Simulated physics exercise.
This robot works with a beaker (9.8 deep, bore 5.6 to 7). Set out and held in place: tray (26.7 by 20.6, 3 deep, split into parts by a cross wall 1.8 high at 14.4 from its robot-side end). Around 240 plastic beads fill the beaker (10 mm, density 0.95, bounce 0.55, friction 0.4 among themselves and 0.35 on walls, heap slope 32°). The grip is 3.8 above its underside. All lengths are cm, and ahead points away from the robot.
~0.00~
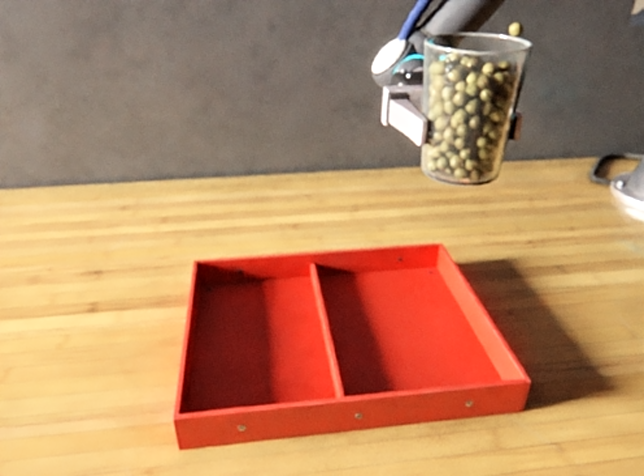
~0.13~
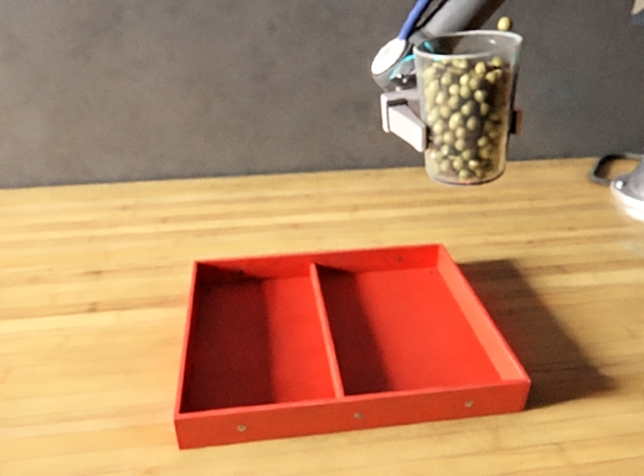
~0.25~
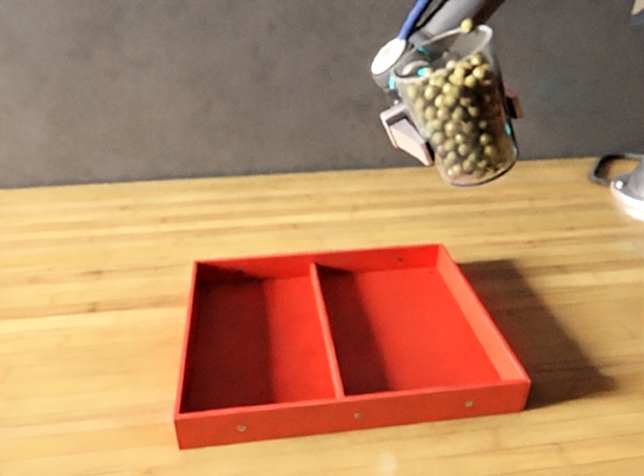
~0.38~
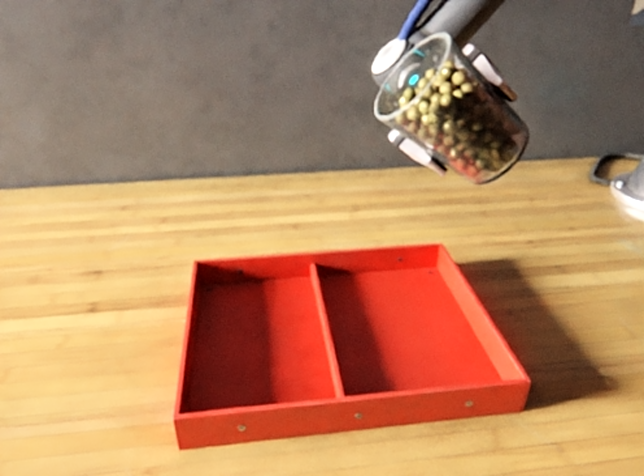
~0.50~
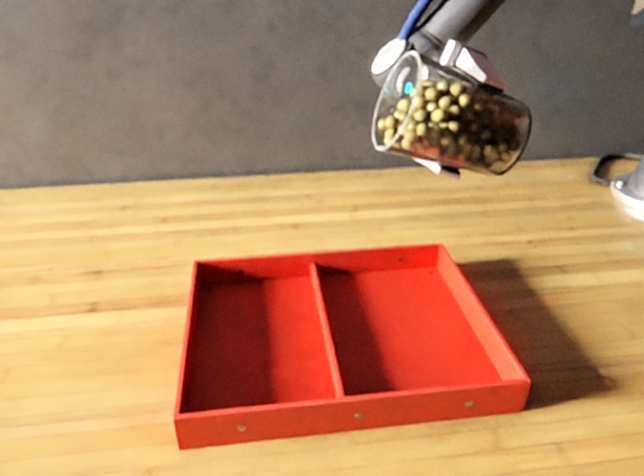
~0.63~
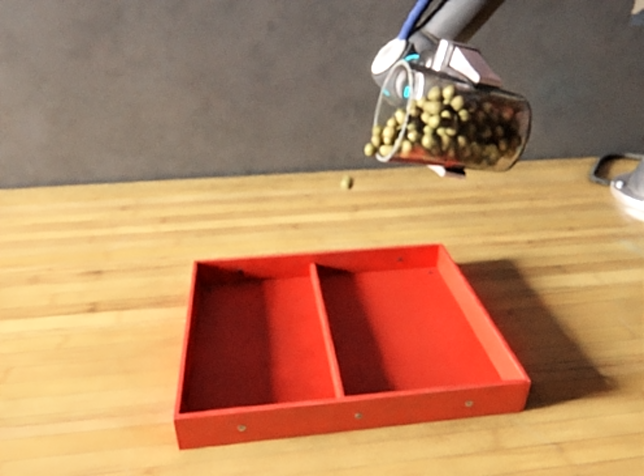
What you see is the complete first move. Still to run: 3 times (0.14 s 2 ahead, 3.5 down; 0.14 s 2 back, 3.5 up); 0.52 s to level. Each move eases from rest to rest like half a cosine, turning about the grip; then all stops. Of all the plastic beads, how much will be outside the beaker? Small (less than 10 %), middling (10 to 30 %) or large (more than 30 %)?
Answer: Middling; 10 to 30 % of the plastic beads finish outside the beaker.
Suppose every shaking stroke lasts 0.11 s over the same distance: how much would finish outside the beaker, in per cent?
Then about 30 per cent.
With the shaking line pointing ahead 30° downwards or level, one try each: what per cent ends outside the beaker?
About 45 and 65 per cent.
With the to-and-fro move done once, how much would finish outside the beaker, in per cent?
Then about 10 per cent.
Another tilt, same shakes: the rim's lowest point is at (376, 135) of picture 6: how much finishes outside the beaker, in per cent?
Some 0 per cent.
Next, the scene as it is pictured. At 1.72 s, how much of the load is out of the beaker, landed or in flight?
Some 20 per cent.
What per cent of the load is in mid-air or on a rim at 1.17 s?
About 2 per cent.
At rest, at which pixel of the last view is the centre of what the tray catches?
At about (309, 333).
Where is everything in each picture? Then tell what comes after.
In the first frame, the beaker middle at (468, 112), level; upper third of the load around (473, 84), from x 430 to 515, top at y 30; 243 in the beaker.
In the second frame, the beaker middle at (466, 112), tilted 7° forward; upper third of the load around (470, 86), from x 430 to 505, top at y 25.
In the third frame, the beaker middle at (462, 114), tilted 27° forward; upper third of the load around (461, 88), from x 410 to 505, top at y 25.
In the fourth frame, the beaker middle at (457, 118), tilted 50° forward; upper third of the load around (452, 97), from x 400 to 515, top at y 70.
In the fifth frame, the beaker middle at (454, 122), tilted 70° forward; upper third of the load around (456, 104), from x 385 to 515, top at y 85.
In the sixth frame, the beaker middle at (453, 123), tilted 77° forward; upper third of the load around (463, 107), from x 350 to 515, top at y 90; 242 in the beaker, 1 in flight or on a rim.
After 1.17 s, tilted 77° forward, highest piece 23 above the table; 218 in the beaker, 15 in the far-side part, 4 in the robot-side part, 6 in flight or on a rim.
After 1.72 s, tilted 41° forward, highest piece 24 above the table; 199 in the beaker, 20 in the robot-side part, 20 in the far-side part, 1 on the table or floor, 3 in flight or on a rim.
After 2.19 s, level, highest piece 26 above the table; 199 in the beaker, 22 in the far-side part, 21 in the robot-side part, 1 on the table or floor.
After 3.24 s, level, highest piece 26 above the table; 199 in the beaker, 22 in the far-side part, 21 in the robot-side part, 1 on the table or floor.
In the end, 199 in the beaker, 22 in the far-side part, 21 in the robot-side part, 1 on the table or floor. That is 18 % outside the beaker.
